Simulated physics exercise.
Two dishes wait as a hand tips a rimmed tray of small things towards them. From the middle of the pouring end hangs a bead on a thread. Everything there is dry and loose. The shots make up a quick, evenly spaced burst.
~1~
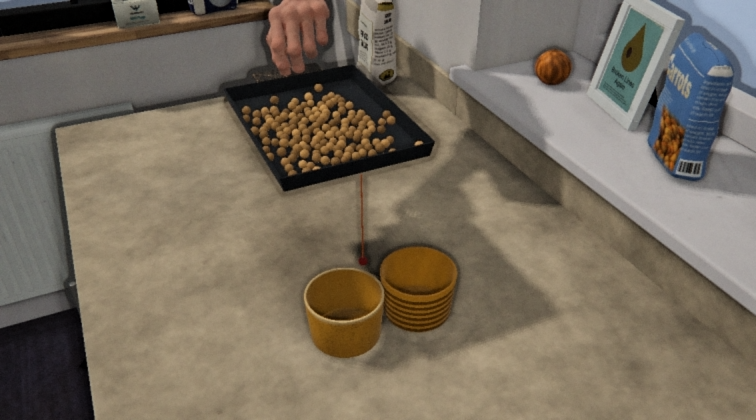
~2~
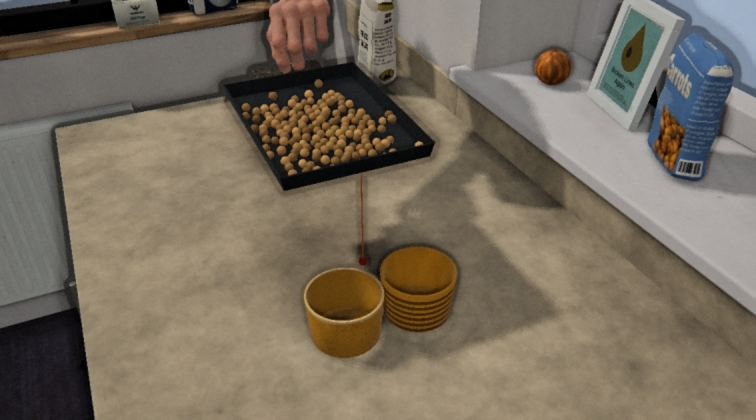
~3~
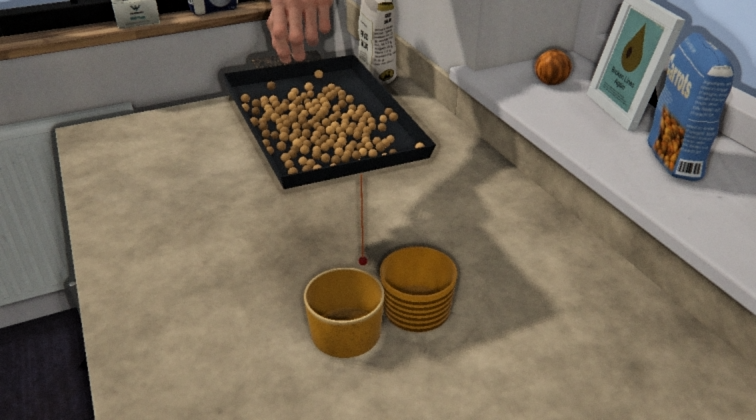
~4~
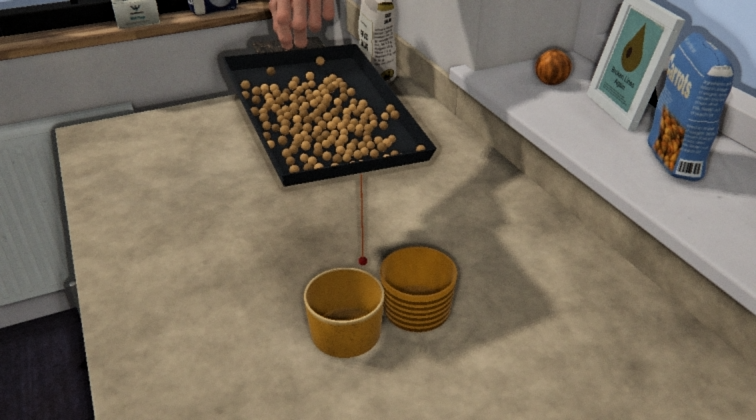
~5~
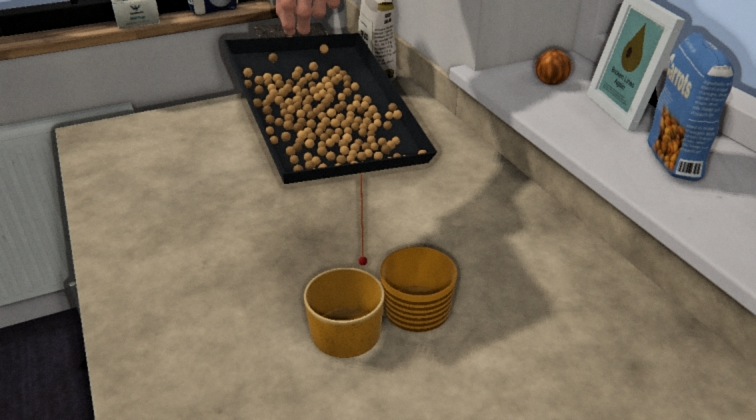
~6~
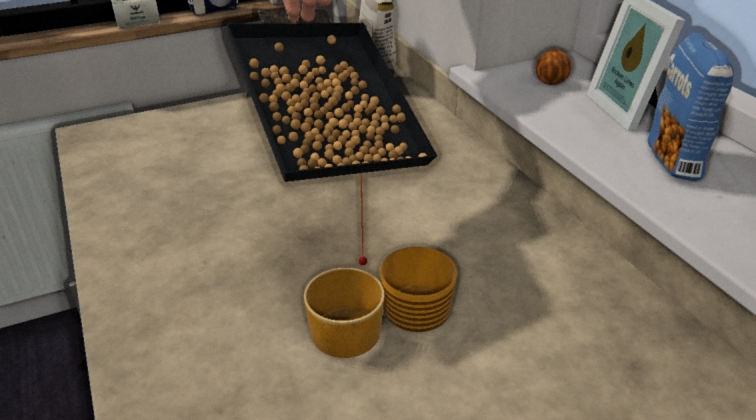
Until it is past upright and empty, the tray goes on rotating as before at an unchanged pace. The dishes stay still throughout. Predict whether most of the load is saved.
The dishes catch most of the load.
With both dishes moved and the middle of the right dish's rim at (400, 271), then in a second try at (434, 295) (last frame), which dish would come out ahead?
In turn: The right-side dish; the right-side dish.
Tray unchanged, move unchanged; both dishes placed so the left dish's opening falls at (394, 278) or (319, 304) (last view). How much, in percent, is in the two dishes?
First 80 per cent, second 40 per cent.
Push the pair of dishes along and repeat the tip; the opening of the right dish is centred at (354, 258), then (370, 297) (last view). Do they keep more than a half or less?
First place: Short of half; second place: Short of half.
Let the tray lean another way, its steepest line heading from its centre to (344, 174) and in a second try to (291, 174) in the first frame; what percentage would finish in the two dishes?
Case one 50 %; case two 30 %.
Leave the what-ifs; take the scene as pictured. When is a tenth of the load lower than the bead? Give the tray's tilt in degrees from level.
Around 80 degrees of turn.
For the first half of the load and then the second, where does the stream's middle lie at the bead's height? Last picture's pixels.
The early half goes through (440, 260), the late half through (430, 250).
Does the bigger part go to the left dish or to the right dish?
Answer: The one at right.
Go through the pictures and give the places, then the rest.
The first picture shows corners of the pouring end at (283, 176) and (430, 141), level; middle of the load at (317, 132), round wooden beads; left dish at (360, 336); right dish at (435, 310); bead on its thread at (363, 261).
The second picture shows corners of the pouring end at (283, 175) and (430, 141), level; middle of the load at (317, 131).
The third picture shows corners of the pouring end at (284, 174) and (431, 144), tipped barely, lowest at the right corner; middle of the load at (318, 126).
The fourth picture shows corners of the pouring end at (285, 172) and (432, 147), tipped a little, lowest at the right corner; middle of the load at (319, 120).
The fifth picture shows corners of the pouring end at (287, 170) and (433, 150), tipped clearly, lowest at the right corner; middle of the load at (322, 116), about a third on the move.
The sixth picture shows corners of the pouring end at (289, 169) and (433, 153), tipped clearly, lowest at the right corner; middle of the load at (330, 116), nearly all on the move; left dish at (360, 336); right dish at (435, 310).
Soon, tray tipped steeply; nearly all on the tray; a stray few in the right dish; a stray few outside both; a small part in the air.
A while on, tray tipped past a quarter turn; a small part on the tray; a stray few in the left dish; about half in the right dish; about a quarter outside both; about a quarter in the air.
Towards the end, tray tipped past a quarter turn; a stray few in the left dish; most in the right dish; about a quarter outside both.
Finally, tray tipped past a quarter turn; a stray few in the left dish; most in the right dish; about a quarter outside both.
